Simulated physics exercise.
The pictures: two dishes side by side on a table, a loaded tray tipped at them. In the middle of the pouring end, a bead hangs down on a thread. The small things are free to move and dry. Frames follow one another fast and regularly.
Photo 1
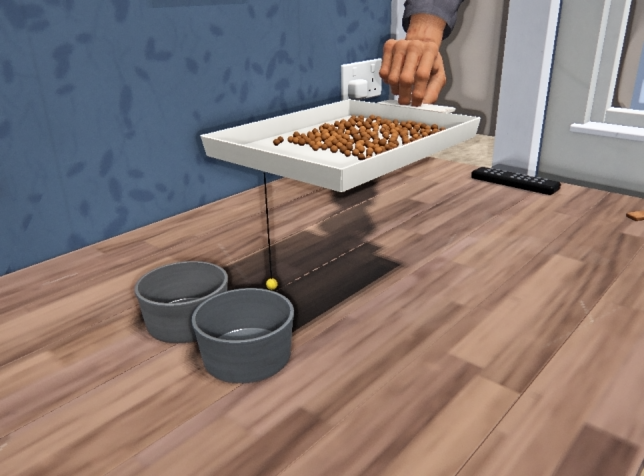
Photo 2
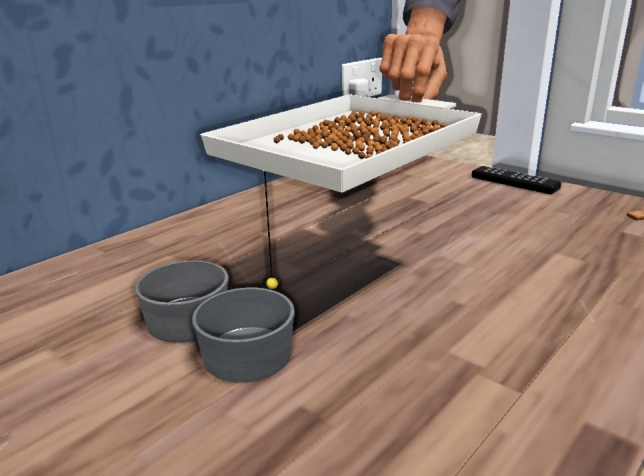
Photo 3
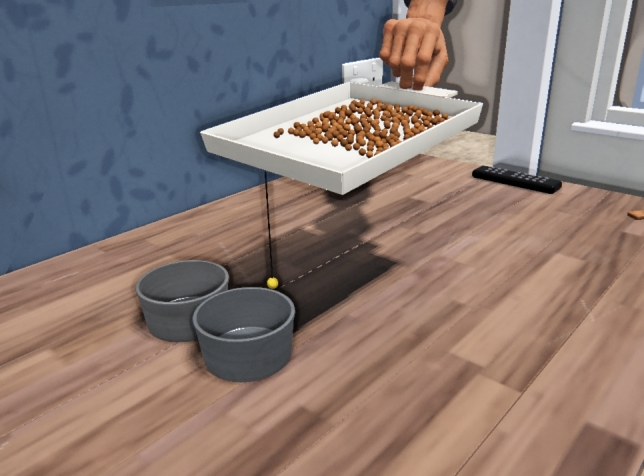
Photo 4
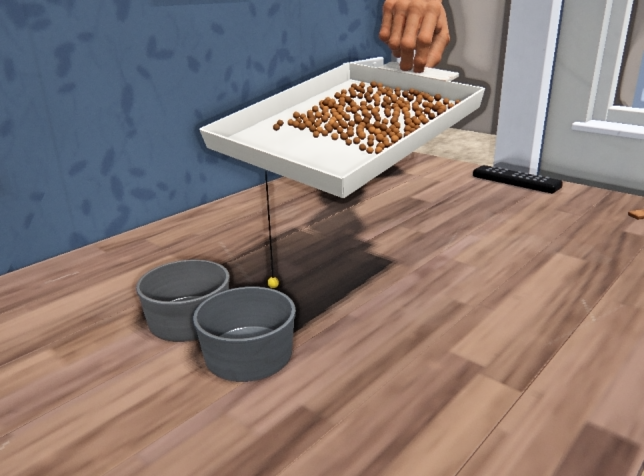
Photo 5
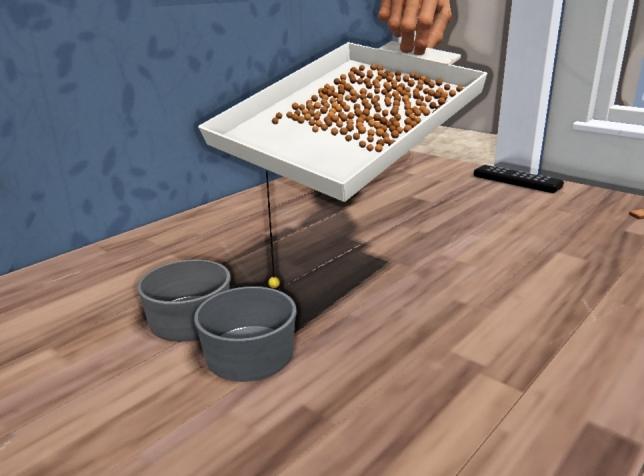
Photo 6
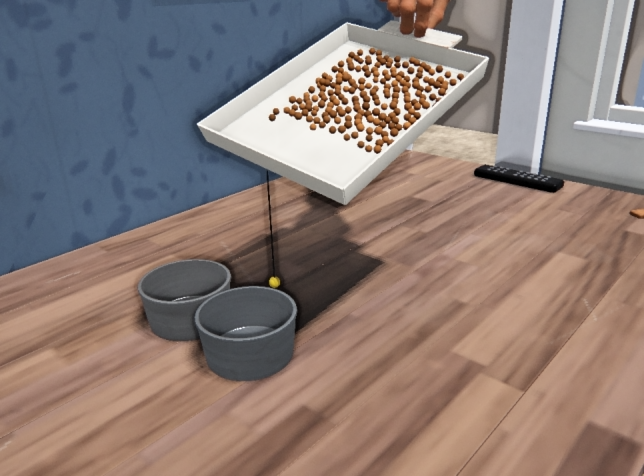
A hand raising the far end of a white tray of brown cereal balls, tilting it toward two grey bowls below.
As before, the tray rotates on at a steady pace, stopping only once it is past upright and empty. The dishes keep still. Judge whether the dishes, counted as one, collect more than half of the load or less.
Minority caught.
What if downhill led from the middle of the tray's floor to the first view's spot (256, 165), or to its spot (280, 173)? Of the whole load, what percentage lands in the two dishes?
I'd expect around 80 in a hundred first and around 40 in a hundred second.
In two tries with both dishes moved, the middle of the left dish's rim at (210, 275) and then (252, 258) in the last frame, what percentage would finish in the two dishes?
It works out to 10 percent and then 0 percent.
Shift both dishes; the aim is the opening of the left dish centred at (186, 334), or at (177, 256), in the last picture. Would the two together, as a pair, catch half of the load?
For the two tries in order: Not as much as half, not as much as half.
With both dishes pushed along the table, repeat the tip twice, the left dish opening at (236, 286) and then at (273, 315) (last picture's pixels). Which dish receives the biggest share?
In the first try it's the rightmost dish, and in the second it's the rightmost dish.
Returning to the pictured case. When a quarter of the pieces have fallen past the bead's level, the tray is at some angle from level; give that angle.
Somewhere near 80°.
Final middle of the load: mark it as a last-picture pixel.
Close to (329, 404) in the last view.
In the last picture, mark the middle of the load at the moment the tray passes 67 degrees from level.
Somewhere about pixel (328, 186).
Soon after the last picture, tray tipped steeply; most on the tray; a stray few in the right dish; a stray few outside both; about a quarter in the air.
A little later, tray tipped past a quarter turn; about a third on the tray; a stray few in the right dish; about half outside both; about a quarter in the air.
Later still, tray tipped past a quarter turn; a small part in the right dish; nearly all outside both.
At rest, tray tipped past a quarter turn; a small part in the right dish; none in the left dish; nearly all outside both.
